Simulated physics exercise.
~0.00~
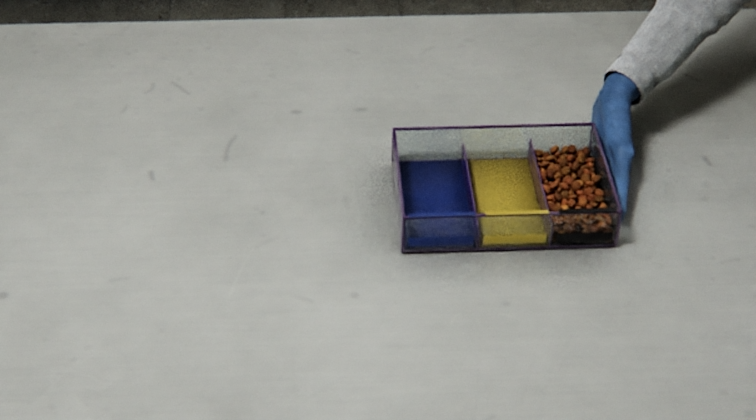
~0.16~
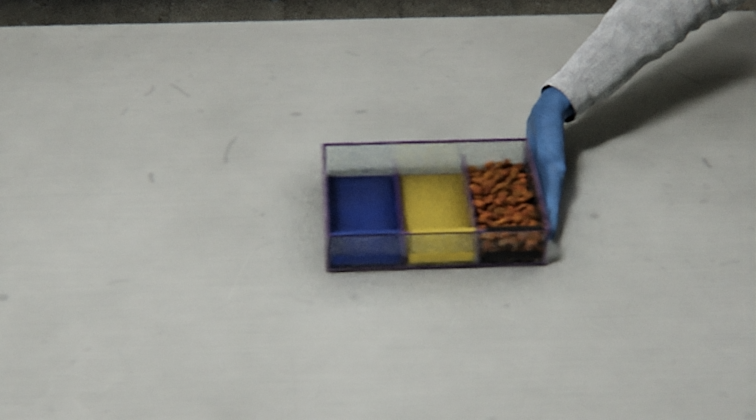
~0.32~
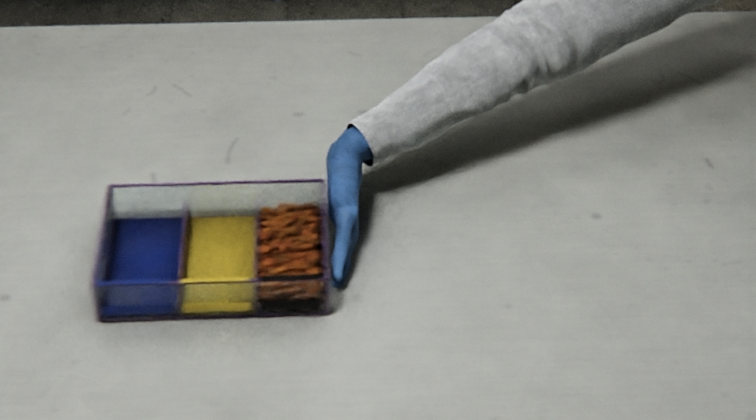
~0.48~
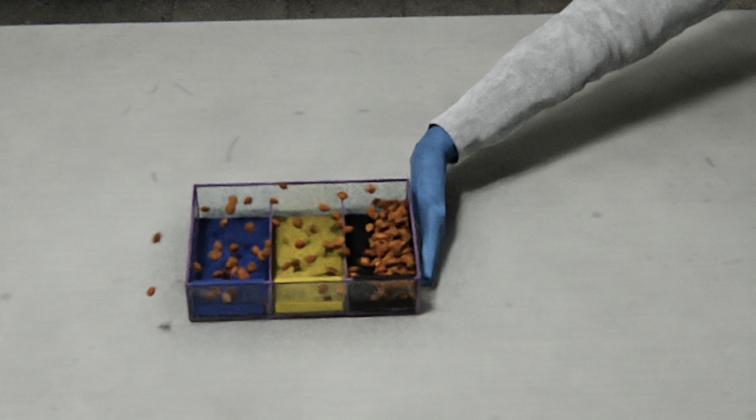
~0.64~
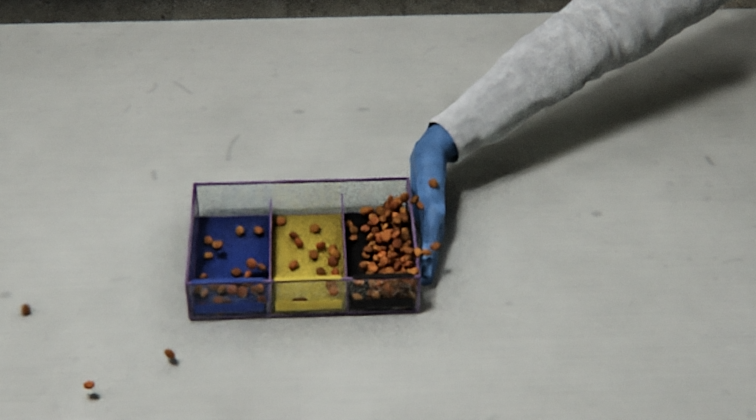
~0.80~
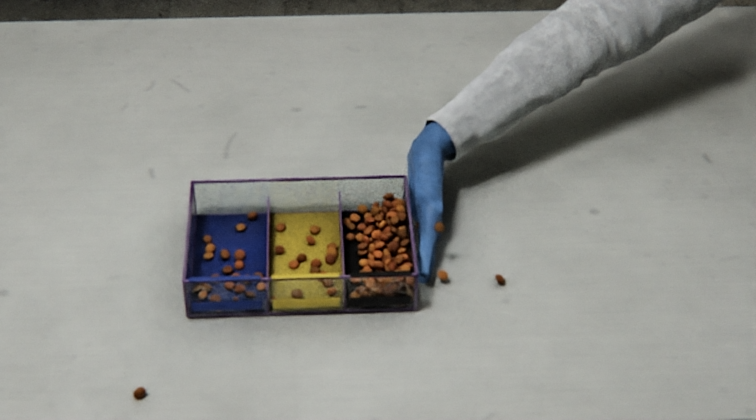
A clear three-part tray holding brown kibble in its black right compartment slides left under a gloved hand, then shifts back right and stops, scattering pieces into the yellow and blue compartments and a few onto the pale tabletop, while most stay on the right.
